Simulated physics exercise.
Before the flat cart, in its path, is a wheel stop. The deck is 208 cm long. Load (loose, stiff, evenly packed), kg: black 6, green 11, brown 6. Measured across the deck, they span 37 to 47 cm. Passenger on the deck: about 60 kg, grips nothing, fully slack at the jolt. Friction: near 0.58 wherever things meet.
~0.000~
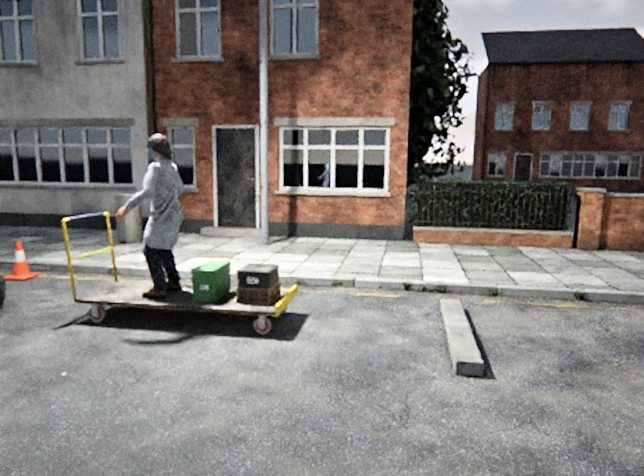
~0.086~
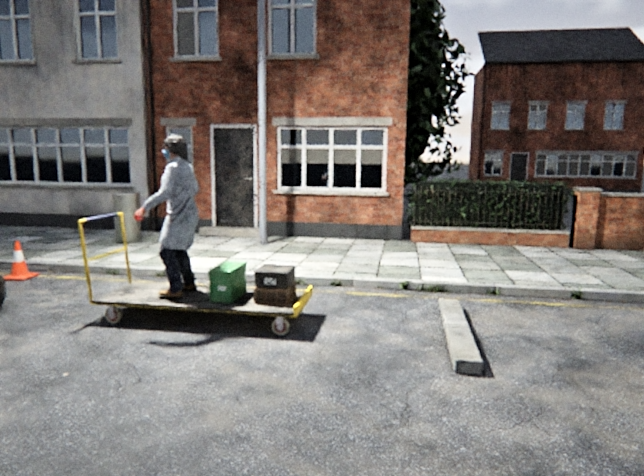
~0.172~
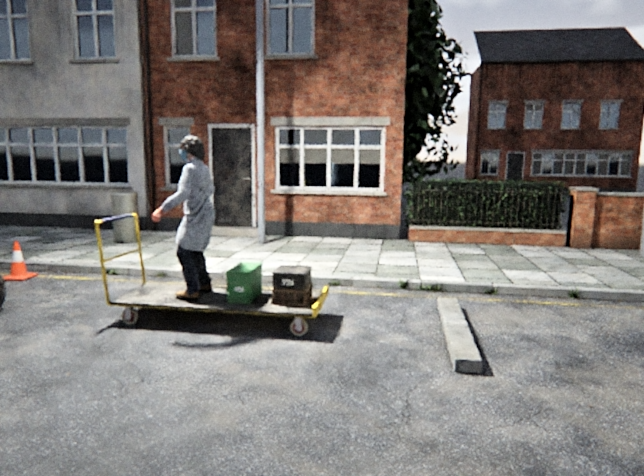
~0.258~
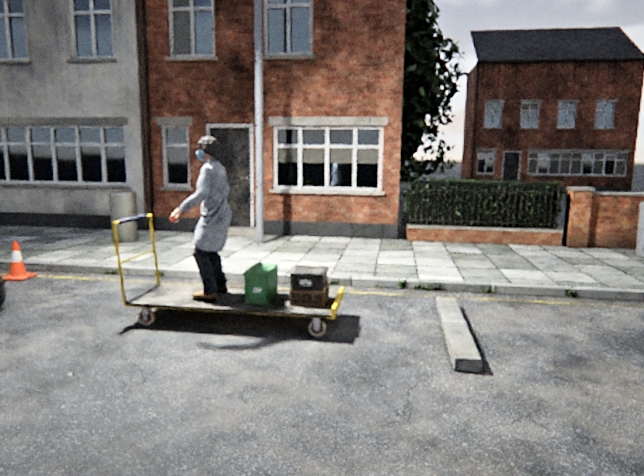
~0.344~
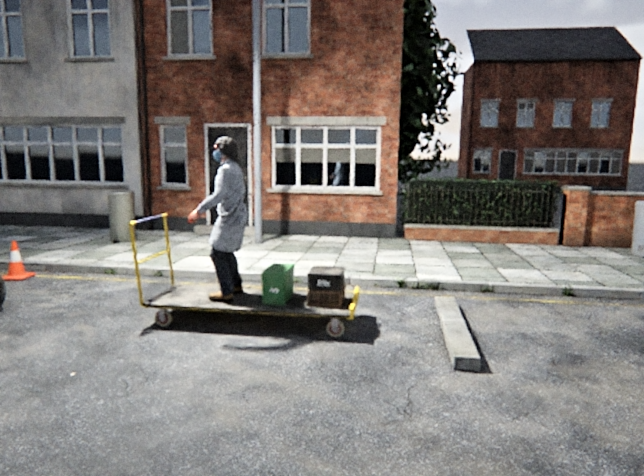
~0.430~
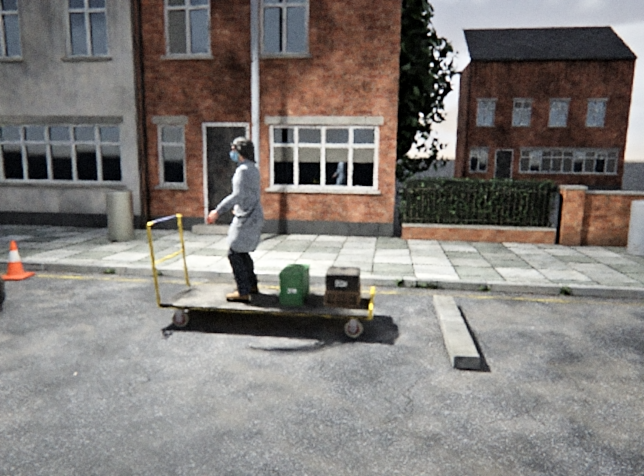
A person in a pale grey coat, dark trousers and a blue face mask stands on a long flat cart with a yellow handle, seen side-on from across a grey paved street. A green container and a dark brown crate sit to the right, with brick houses behind, an orange cone left and a concrete wheel stop right. The cart rolls steadily rightward, carrying everything along, while the camera stays nearly still.
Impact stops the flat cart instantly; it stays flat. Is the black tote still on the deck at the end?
No - I'd expect it to overrun the edge.
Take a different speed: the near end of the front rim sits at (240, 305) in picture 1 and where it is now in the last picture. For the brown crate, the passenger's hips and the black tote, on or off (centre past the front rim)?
Then the brown one is still in place, the hips are no longer aboard and the black one is no longer aboard.
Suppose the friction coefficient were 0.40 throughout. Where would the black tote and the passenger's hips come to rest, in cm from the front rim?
Final: Black 50 cm past rim; hips 20 cm behind rim.
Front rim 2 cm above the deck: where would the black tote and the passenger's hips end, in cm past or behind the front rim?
Rest positions from the front rim: Black 60 cm past; hips 30 cm behind.
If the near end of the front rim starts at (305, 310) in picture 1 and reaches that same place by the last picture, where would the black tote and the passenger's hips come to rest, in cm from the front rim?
So the black one stops 10 cm short of the front rim, while the hips end up 60 cm behind it.
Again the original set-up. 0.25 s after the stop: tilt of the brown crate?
Roughly 0 degrees.
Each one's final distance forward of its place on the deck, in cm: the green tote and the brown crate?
The green one ends 30 cm ahead of its place and the brown one 10 cm ahead.
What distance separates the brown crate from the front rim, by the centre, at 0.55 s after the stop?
Roughly 20 cm behind it.
The wheels strike at 0.81 s.
After 1.06 s the black tote is 5 cm past the rim, tilted 10°, near (458, 285) in the last picture's view.
After 1.36 s the black tote is 35 cm past the rim, tilted 90°, near (487, 317) in the last picture's view.
After 1.81 s the black tote is 60 cm past the rim, tilted 180°, near (513, 327) in the last picture's view.
At rest, 2.5 s, past the rim, black tote; behind it, green tote, brown crate and the passenger's hips.
